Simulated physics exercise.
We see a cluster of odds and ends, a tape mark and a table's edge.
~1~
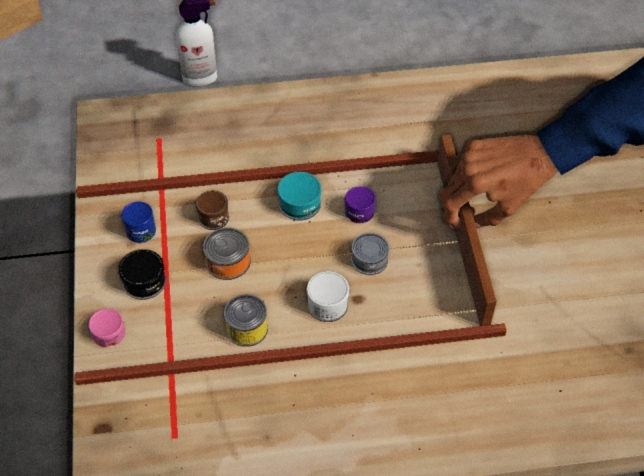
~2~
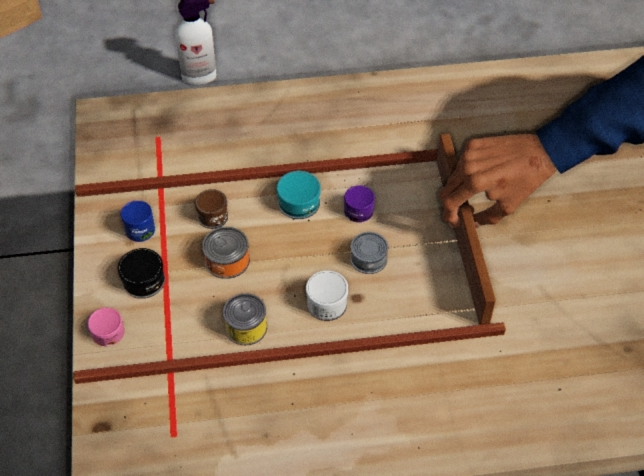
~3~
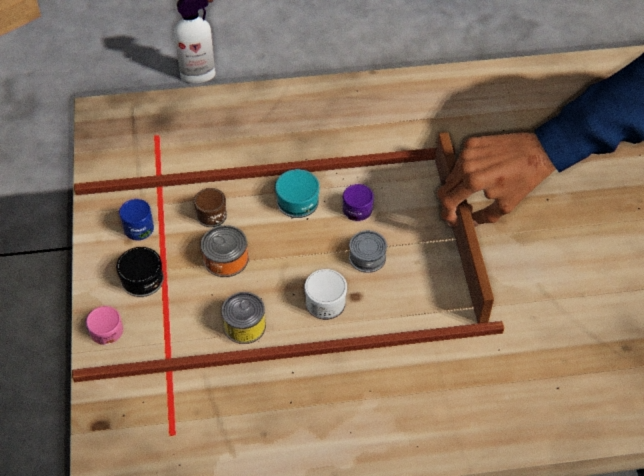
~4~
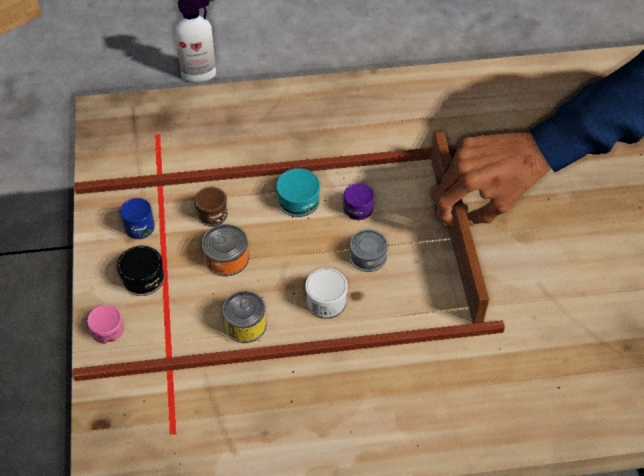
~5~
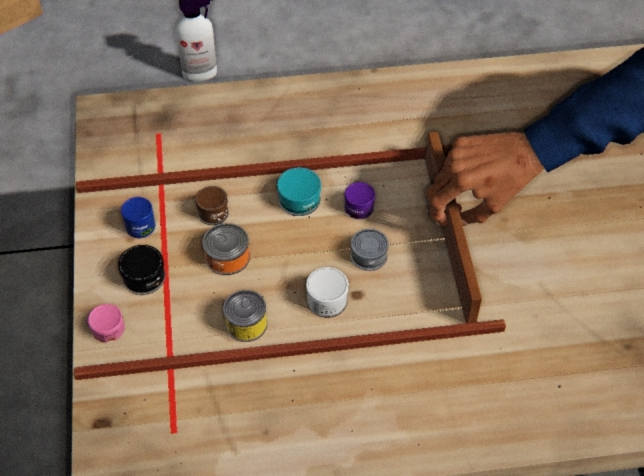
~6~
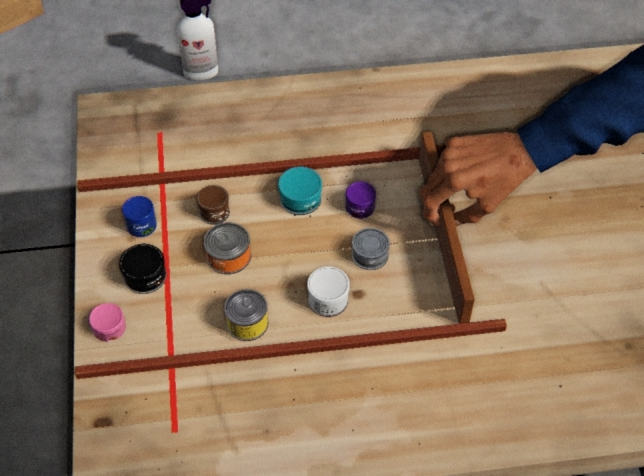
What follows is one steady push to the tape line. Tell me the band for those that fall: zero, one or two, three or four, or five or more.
In the end the number that fall off is zero.
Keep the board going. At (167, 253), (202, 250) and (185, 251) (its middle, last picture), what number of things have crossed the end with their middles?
Place by place, 0, 0 and 0.
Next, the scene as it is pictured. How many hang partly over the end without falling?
1 of them.
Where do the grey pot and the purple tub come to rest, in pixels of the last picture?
About (148, 274), and the other about (149, 225).
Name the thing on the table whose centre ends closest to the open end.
It is the blue tub.
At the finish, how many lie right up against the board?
The number is 4.
Early on, none off yet; pink tub at rest near (108, 323); blue tub at rest near (140, 217); black tin at rest near (143, 269).
Finally, the number that fall off is zero.
